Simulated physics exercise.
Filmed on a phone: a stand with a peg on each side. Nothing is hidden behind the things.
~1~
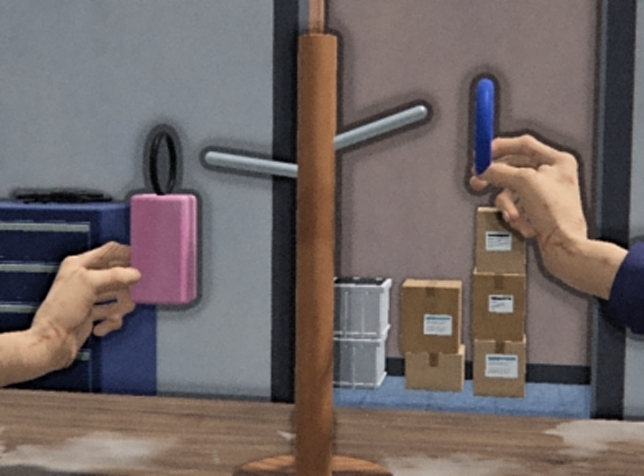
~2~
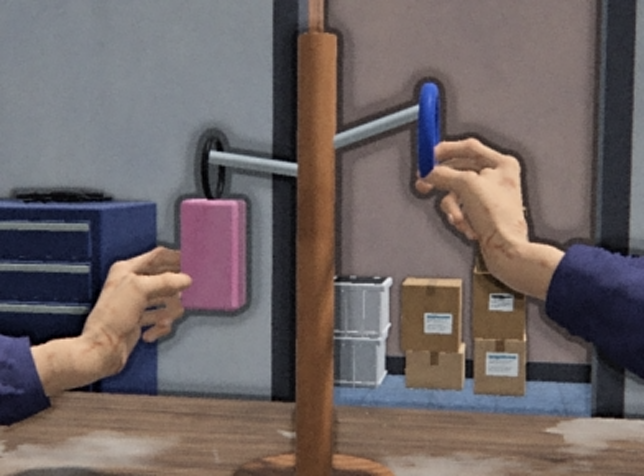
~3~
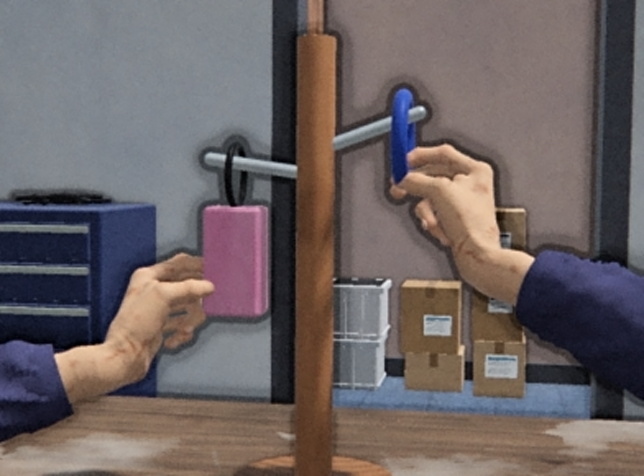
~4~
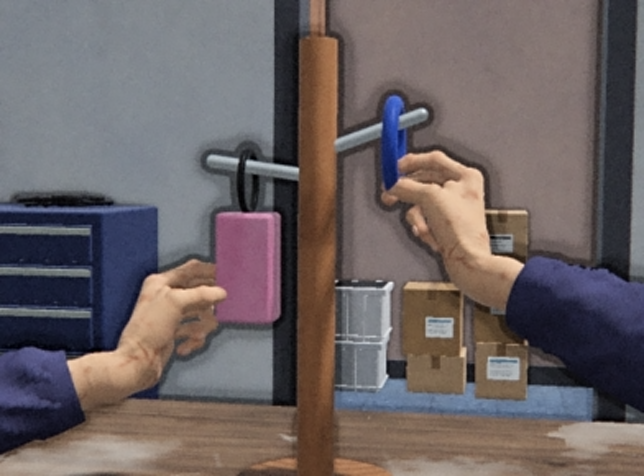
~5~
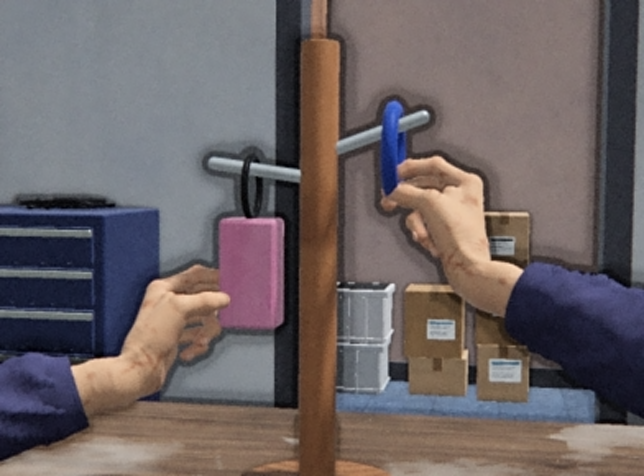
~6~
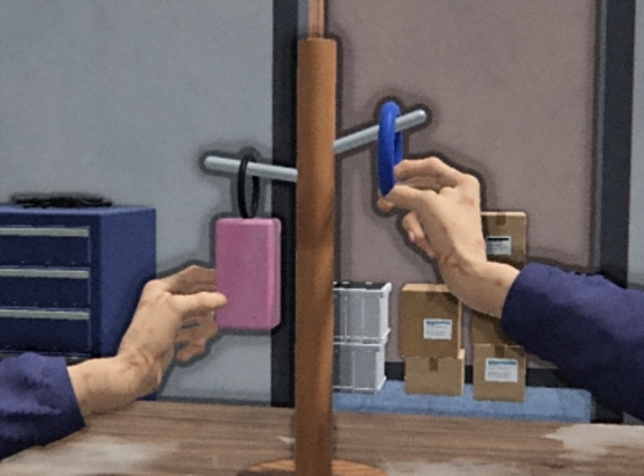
To begin with, one hand holds a pink pouch by a stand's left peg while another holds a blue ring of tape off the right peg. Both hands move inward, bringing the pouch's black loop and the tape over the pegs. They shift slightly further in, then stay nearly still, fingers still touching both items.
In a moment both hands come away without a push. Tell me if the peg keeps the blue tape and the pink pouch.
The blue tape remains hooked, the pink pouch remains hooked.
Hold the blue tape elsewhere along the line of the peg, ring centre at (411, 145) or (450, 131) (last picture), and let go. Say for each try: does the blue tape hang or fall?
In that order, it hangs there; drops to the table.
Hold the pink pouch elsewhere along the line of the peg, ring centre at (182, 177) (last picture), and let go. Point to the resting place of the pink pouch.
Close to (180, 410).
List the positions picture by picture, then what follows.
The first frame shows still on the way; blue tape (485, 130); pink pouch (163, 216); peg stand (313, 269).
The second frame shows still on the way; pink pouch (214, 221); peg stand (314, 268).
The third frame shows still on the way; blue tape (403, 140); peg stand (313, 270).
The fourth frame shows still on the way; pink pouch (249, 234); peg stand (315, 272).
The fifth frame shows still on the way; blue tape (394, 152); peg stand (316, 274).
The sixth frame shows in place, still held; blue tape (391, 152); pink pouch (248, 240); peg stand (313, 273).
Then, 0.26 s later than the last frame, blue tape tilted by 6° near (394, 153); pink pouch at rest near (248, 241).
Then, 0.66 s later than the last frame, blue tape tilted by 5° near (393, 153); pink pouch at rest near (249, 241).
Then, 1.20 s later than the last frame, blue tape tilted by 4° near (392, 153); pink pouch at rest near (248, 241).
When it is over, the blue tape stays on its peg, near (392, 153); the pink pouch stays on its peg, near (248, 241).
